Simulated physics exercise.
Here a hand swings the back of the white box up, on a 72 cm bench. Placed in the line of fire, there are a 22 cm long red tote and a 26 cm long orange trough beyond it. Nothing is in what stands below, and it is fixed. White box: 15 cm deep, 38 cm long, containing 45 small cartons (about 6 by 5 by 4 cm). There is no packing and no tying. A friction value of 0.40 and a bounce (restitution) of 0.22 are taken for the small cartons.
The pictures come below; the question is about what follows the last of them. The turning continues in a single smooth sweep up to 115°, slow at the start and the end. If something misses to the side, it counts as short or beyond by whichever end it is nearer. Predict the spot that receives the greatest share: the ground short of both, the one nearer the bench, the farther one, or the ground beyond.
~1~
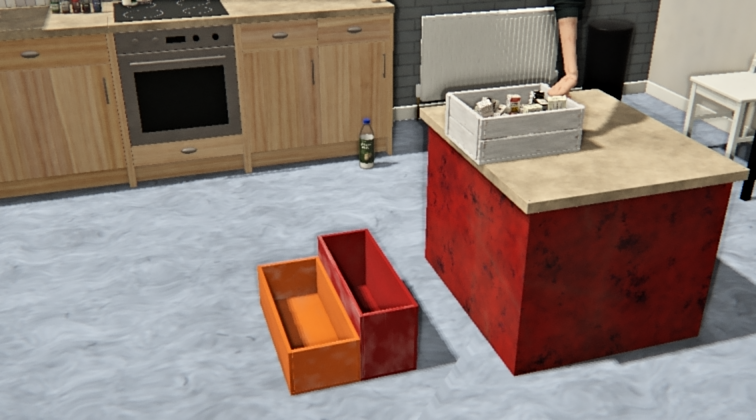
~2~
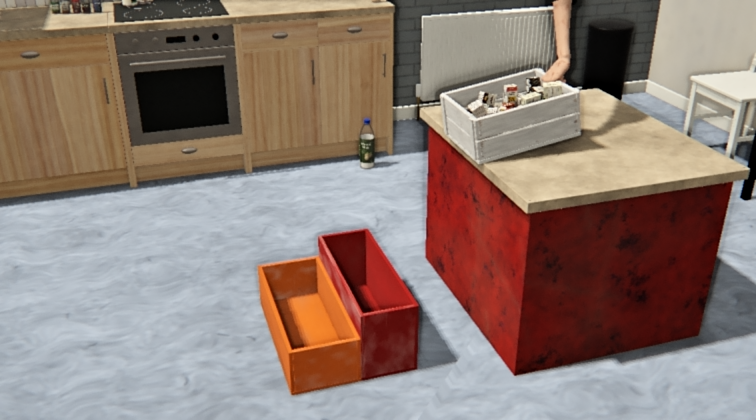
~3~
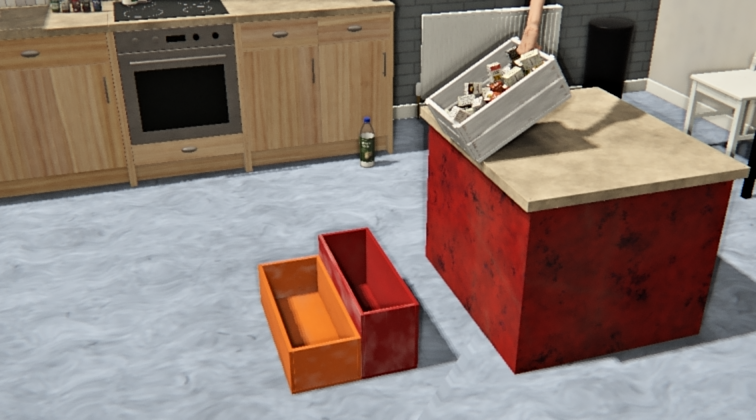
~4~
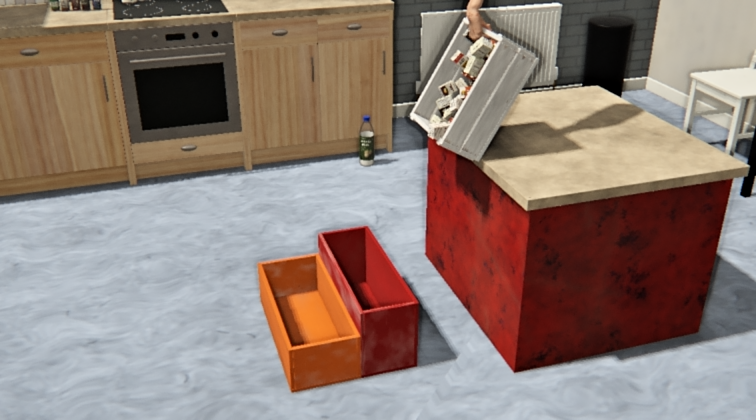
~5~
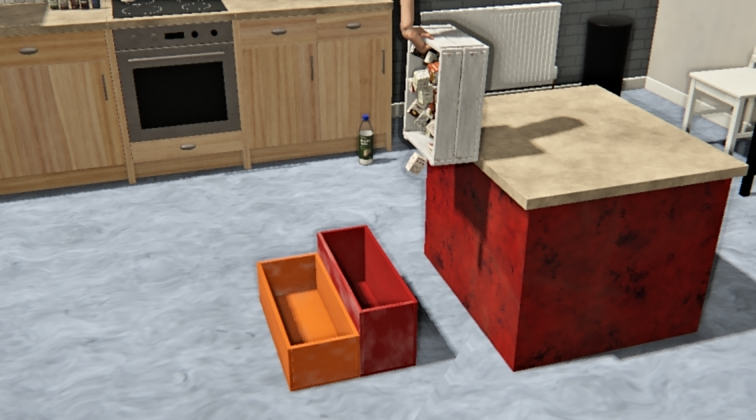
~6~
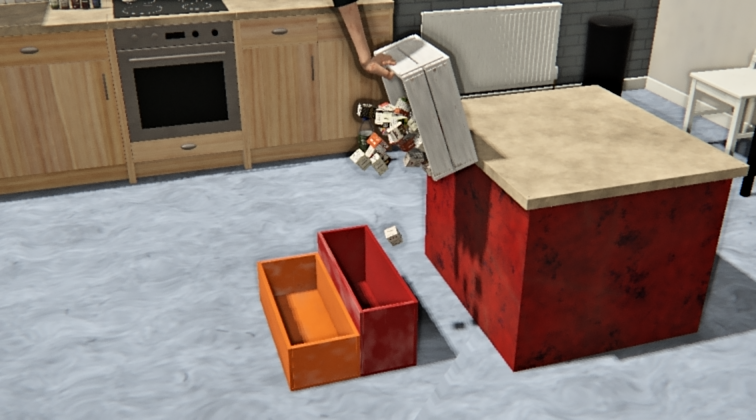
I would predict nearer.
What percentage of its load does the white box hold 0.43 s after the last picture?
10 %.
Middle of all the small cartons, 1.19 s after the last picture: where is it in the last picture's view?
The middle lies close to (355, 319).
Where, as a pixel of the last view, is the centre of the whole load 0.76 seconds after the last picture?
I'd put the middle close to (355, 318) in the last view.
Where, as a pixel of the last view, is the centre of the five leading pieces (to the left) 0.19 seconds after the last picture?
Centre: About (303, 294) px.
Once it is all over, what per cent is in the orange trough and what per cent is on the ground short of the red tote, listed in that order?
Roughly 30 % for the first place and 10 % for the second.
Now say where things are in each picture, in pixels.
In the first picture (we follow the rim corner now nearest the camera), white box at (484, 119); red tote at (363, 315); tilt 0°; nothing out yet.
In the second picture, white box at (478, 119); tilt 9°.
In the third picture, white box at (461, 125); tilt 31°.
In the fourth picture, white box at (442, 140); tilt 60°.
In the fifth picture, white box at (433, 161); tilt 88°; 2 out, the lowest carton at (416, 164).
In the sixth picture, white box at (434, 177); red tote at (363, 311); tilt 108°; 16 out, the lowest carton at (394, 236).
Then, 0.19 s after the last picture, tilt 115°; 14 still in the white box, 3 in the red tote, 2 in the orange trough and 26 in the air.
Then, 0.43 s after the last picture, tilt 115°; 5 still in the white box, 17 in the red tote, 14 in the orange trough, 1 on the ground short of the red tote and 8 in the air.
Then, 0.76 s after the last picture, tilt 115°; 23 in the red tote, 14 in the orange trough, 2 on the ground short of the red tote and 6 in the air.
Outcome (1.19 s after the last picture), 27 in the red tote, 14 in the orange trough and 4 on the ground short of the red tote.
